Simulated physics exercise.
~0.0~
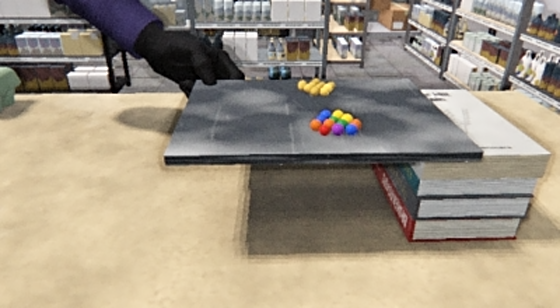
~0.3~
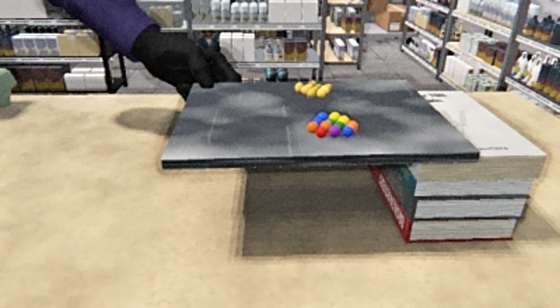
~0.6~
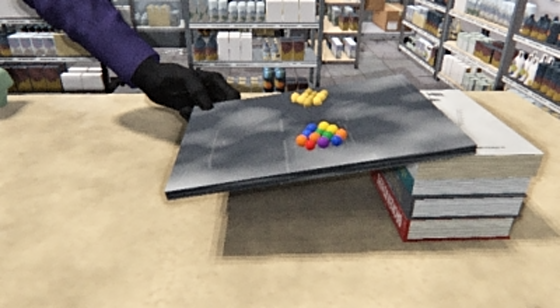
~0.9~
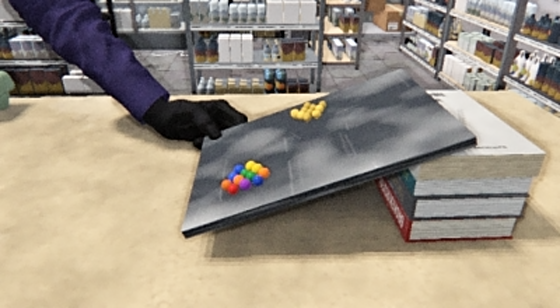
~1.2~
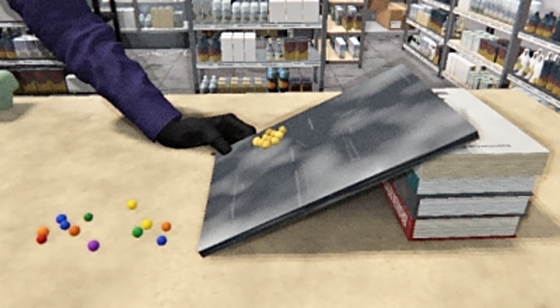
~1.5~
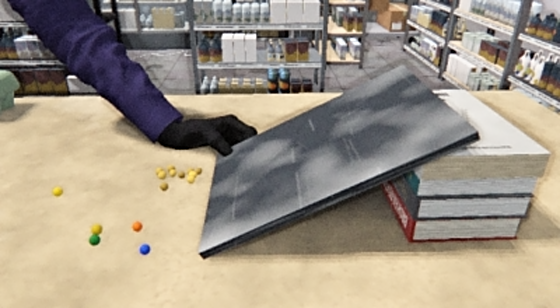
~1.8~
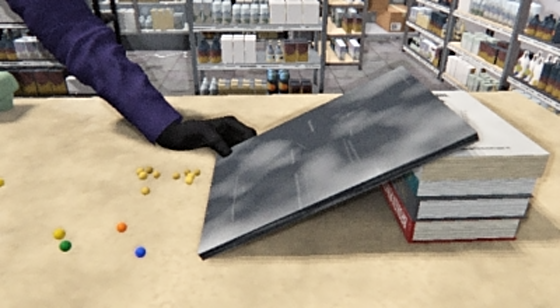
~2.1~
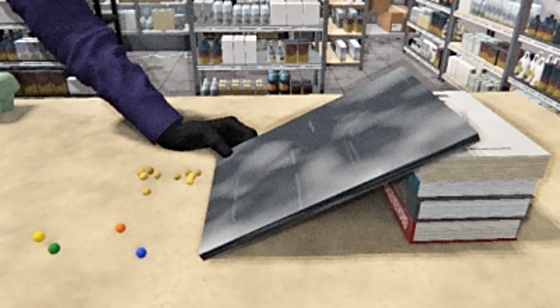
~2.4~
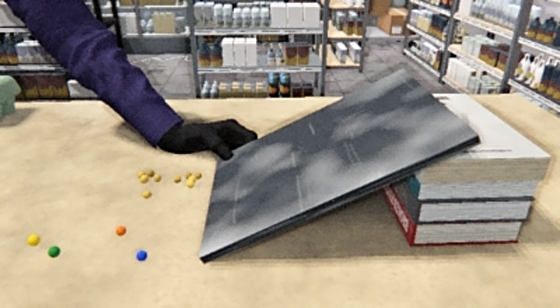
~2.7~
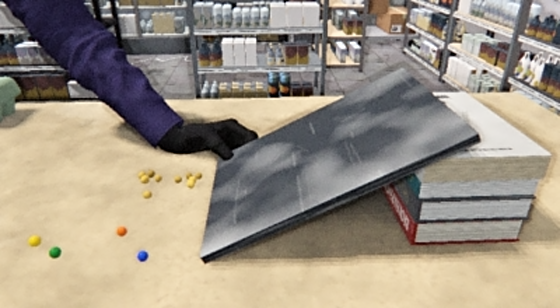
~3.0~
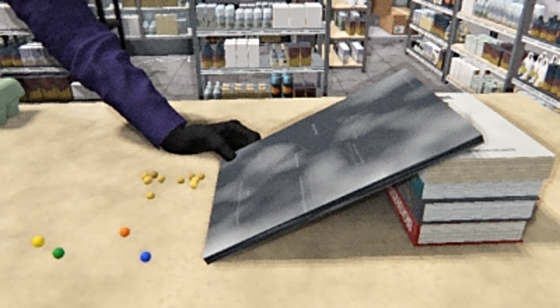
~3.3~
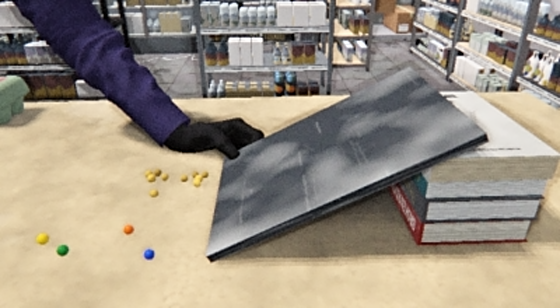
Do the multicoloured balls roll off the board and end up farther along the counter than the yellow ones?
Yes, the multicoloured balls from the near side scatter farther out to the left. The yellow balls also roll off, but they settle closer to the lowered end of the board.
